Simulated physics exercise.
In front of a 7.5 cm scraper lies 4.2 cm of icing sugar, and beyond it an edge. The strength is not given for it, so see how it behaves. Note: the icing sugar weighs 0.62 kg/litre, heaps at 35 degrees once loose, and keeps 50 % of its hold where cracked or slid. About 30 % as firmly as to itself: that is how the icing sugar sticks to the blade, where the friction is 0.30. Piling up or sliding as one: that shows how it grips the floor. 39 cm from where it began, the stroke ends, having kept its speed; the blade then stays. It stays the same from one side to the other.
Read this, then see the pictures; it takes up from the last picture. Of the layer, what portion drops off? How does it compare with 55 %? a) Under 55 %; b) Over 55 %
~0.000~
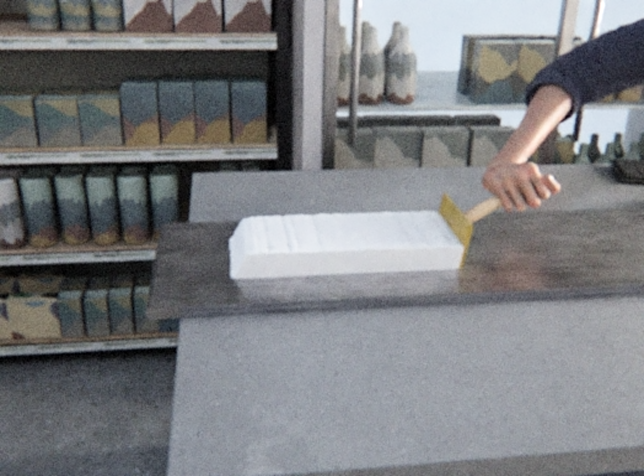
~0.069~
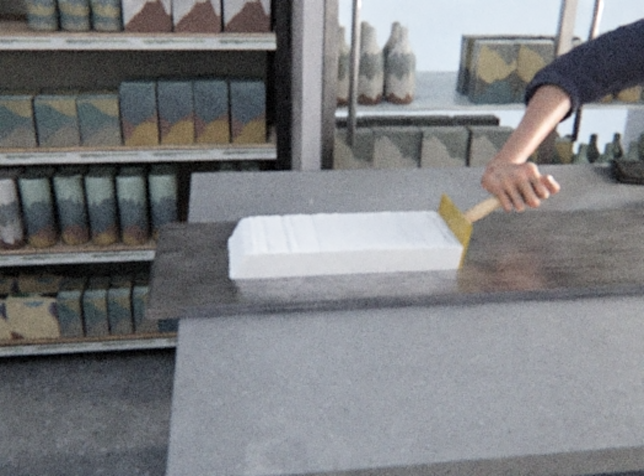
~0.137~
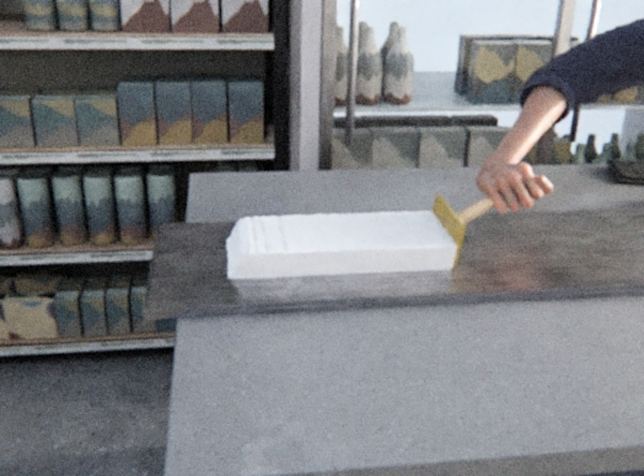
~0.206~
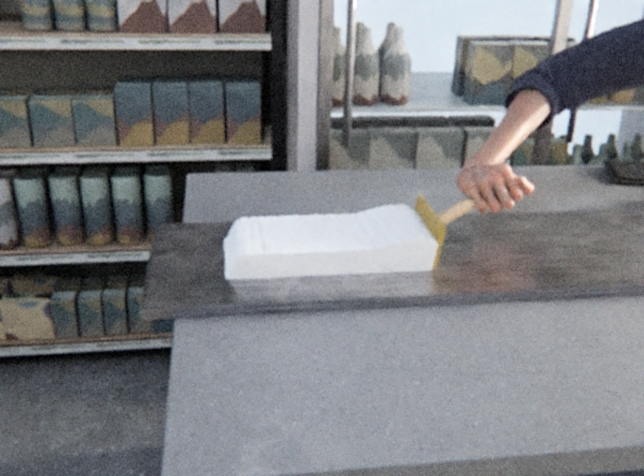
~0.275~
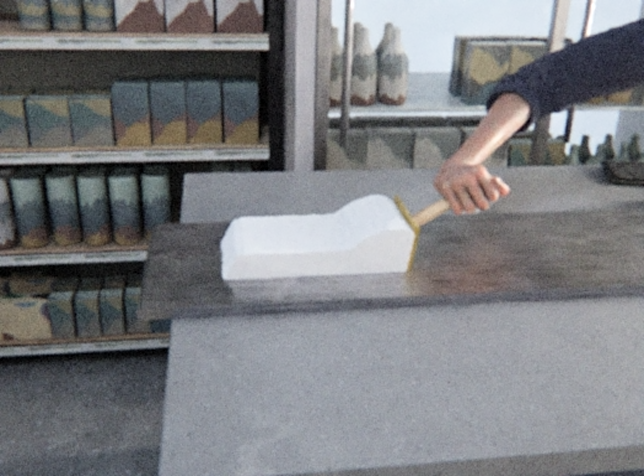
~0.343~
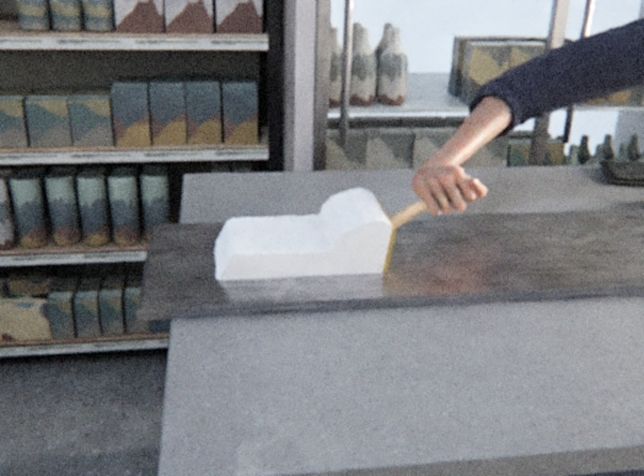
(a) Under 55 %.
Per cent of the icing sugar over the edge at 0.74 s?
Some 3 per cent.
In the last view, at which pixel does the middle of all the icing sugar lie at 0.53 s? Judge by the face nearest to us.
At about (259, 260).
After 0.53 s, 0 % has gone over the edge.
After 0.74 s, 3 % has gone over the edge.
After 0.96 s, 39 % has gone over the edge.
After 1.17 s, 43 % has gone over the edge.
After 1.60 s, 43 % has gone over the edge.
